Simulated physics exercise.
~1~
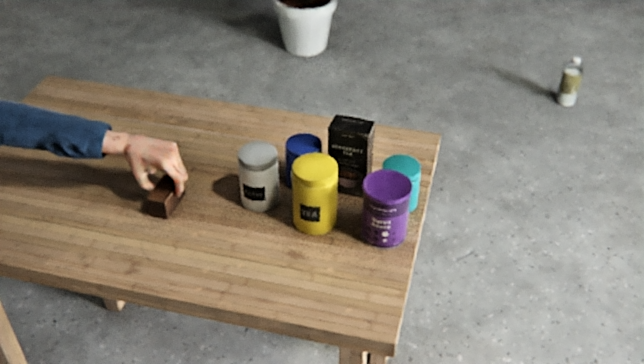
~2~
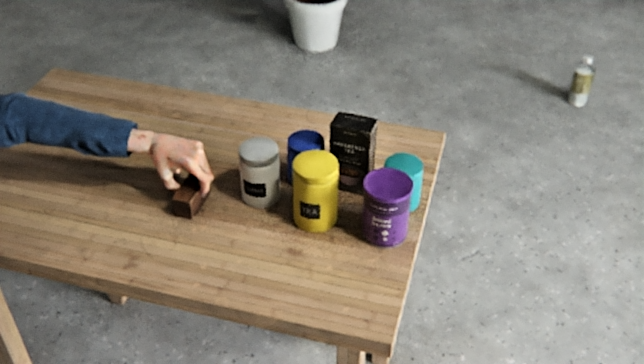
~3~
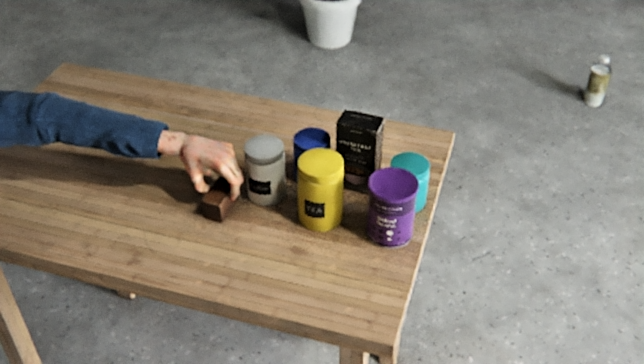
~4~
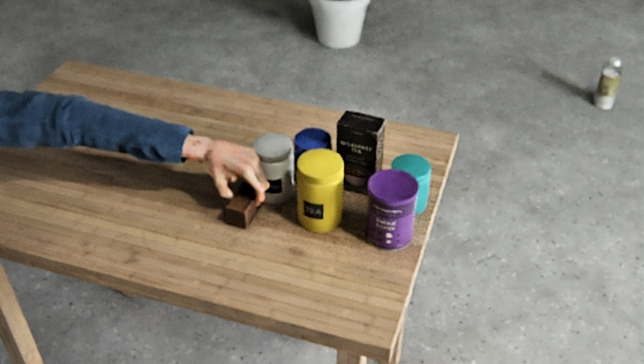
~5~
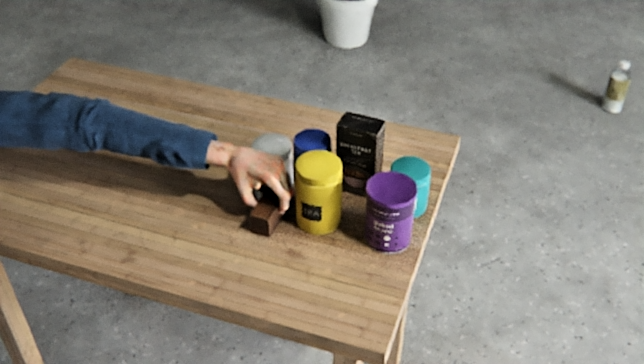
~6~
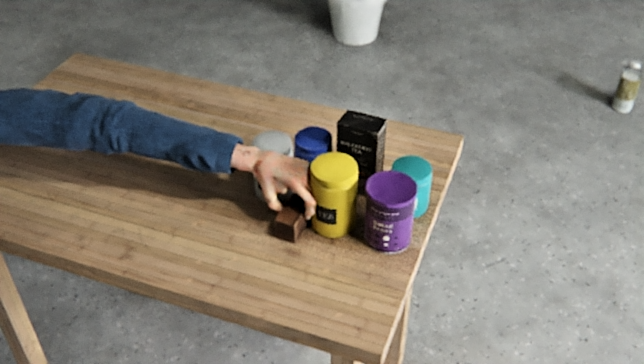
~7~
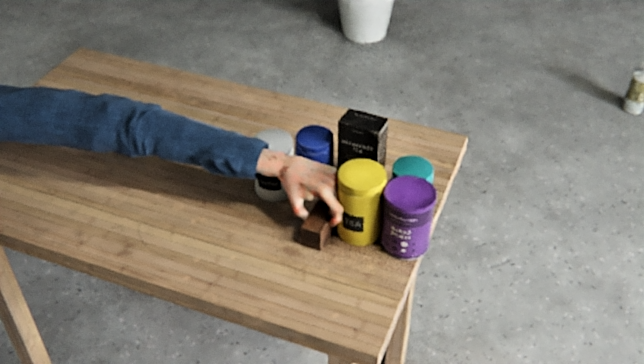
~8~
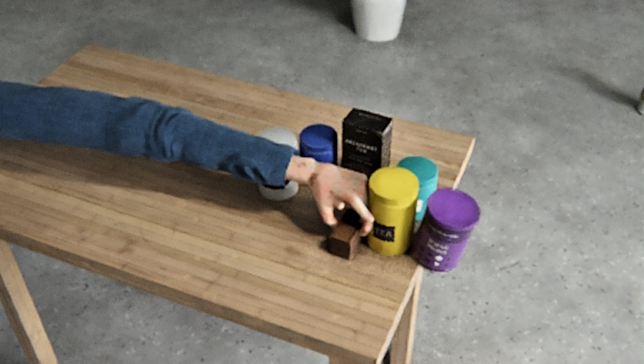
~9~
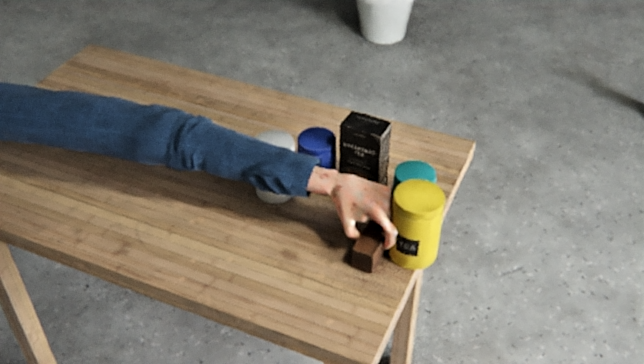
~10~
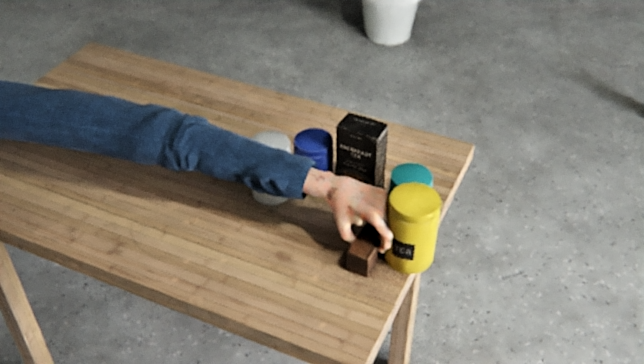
A purple tin was shoved off the end of a wooden table as a hand slid a small brown block rightward, nudging a pale jar and pushing a yellow one into it; the yellow jar finished upright near the edge, with the others still standing.
